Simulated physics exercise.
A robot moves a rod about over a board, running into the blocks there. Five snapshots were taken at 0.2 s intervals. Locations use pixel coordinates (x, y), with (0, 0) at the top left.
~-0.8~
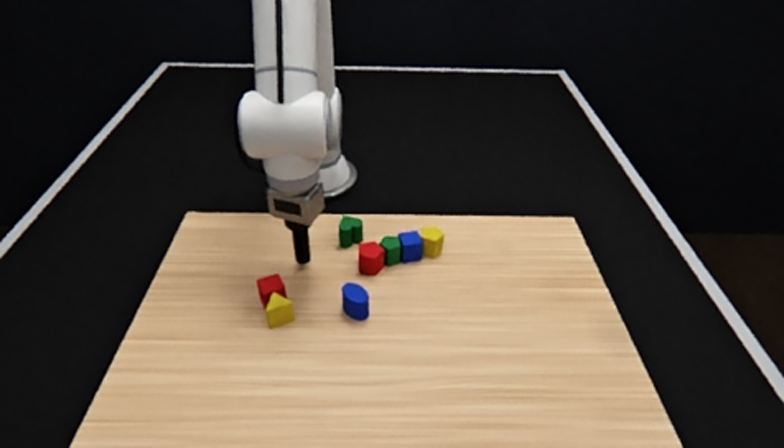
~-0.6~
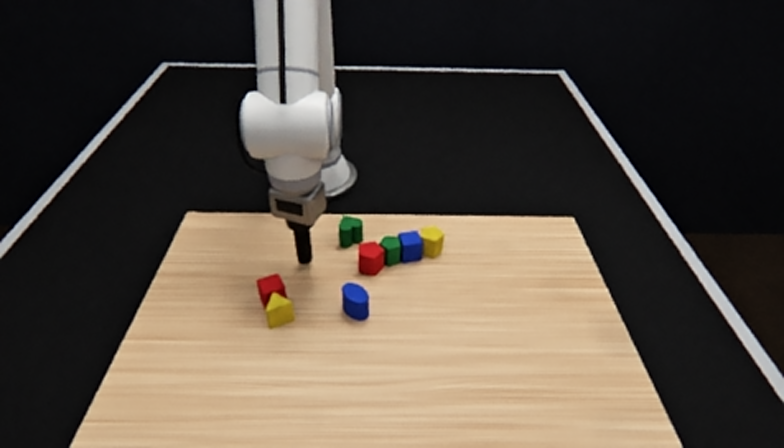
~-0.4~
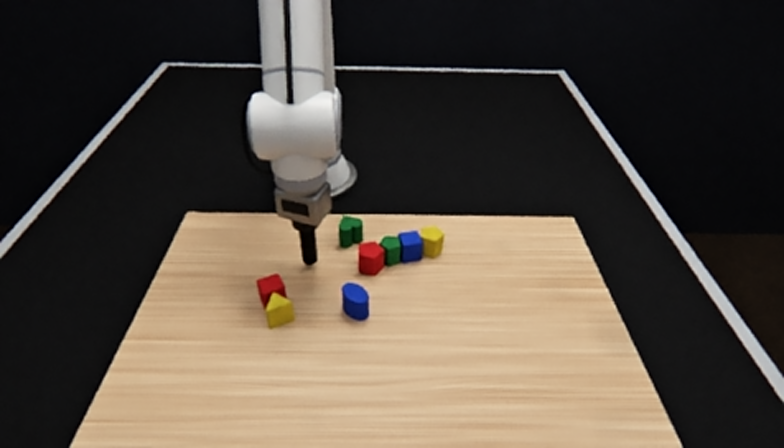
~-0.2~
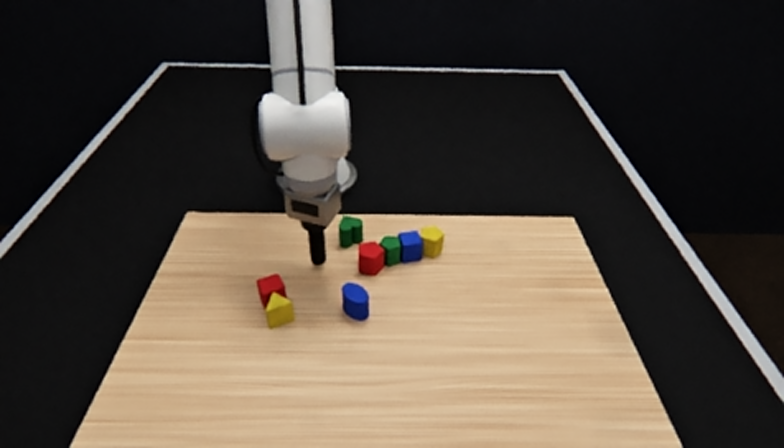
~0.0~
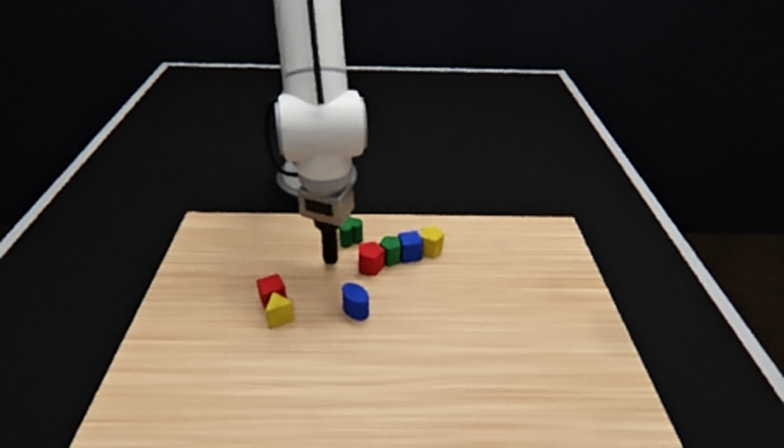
On a wooden board, a white robot arm slides its black rod slowly rightward toward coloured blocks, which all stay still.
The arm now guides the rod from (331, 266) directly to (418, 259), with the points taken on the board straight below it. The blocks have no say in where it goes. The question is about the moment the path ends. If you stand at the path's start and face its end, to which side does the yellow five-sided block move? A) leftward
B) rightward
I'll go with A - leftward.
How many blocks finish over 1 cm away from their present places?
It's going to be three or more.
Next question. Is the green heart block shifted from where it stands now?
No, that is not what happens.
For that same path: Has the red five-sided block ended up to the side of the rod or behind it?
Going by the path, yes.
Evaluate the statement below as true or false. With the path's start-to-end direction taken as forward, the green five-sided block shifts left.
My answer: False.
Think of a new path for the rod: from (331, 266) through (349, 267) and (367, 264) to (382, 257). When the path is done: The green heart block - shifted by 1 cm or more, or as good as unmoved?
At the moment the path ends, the green heart block still stands where it did.
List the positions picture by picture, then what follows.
In the first picture, rod tip (303, 260); block tops, green heart block (350, 223); red five-sided block (370, 249); green five-sided block (390, 242); blue four-sided block (411, 238); yellow five-sided block (432, 233).
In the second picture, rod (305, 260); blocks unchanged.
In the third picture, rod (310, 261); blocks unchanged.
In the fourth picture, rod (319, 261); blocks unchanged.
In the fifth picture, rod (331, 260); green heart block (350, 223); red five-sided block (370, 249); green five-sided block (390, 242); blue four-sided block (411, 238); yellow five-sided block (432, 233).
The first path, step by step. One third of the way, rod (361, 258); red five-sided block (379, 250); green five-sided block (399, 242); blue four-sided block (417, 237); yellow five-sided block (437, 231).
Two thirds of the way, rod (390, 255); red five-sided block (396, 256), turned 75° clockwise; green five-sided block (416, 250), turned 55° anticlockwise; blue four-sided block (426, 237), turned 35° anticlockwise; yellow five-sided block (443, 228).
At the end, rod (418, 253); green heart block in place; red five-sided block (397, 256), turned 80° clockwise; green five-sided block (426, 252), turned 20° anticlockwise; blue four-sided block (435, 236), turned 30° anticlockwise; yellow five-sided block (450, 226), turned 20° anticlockwise.
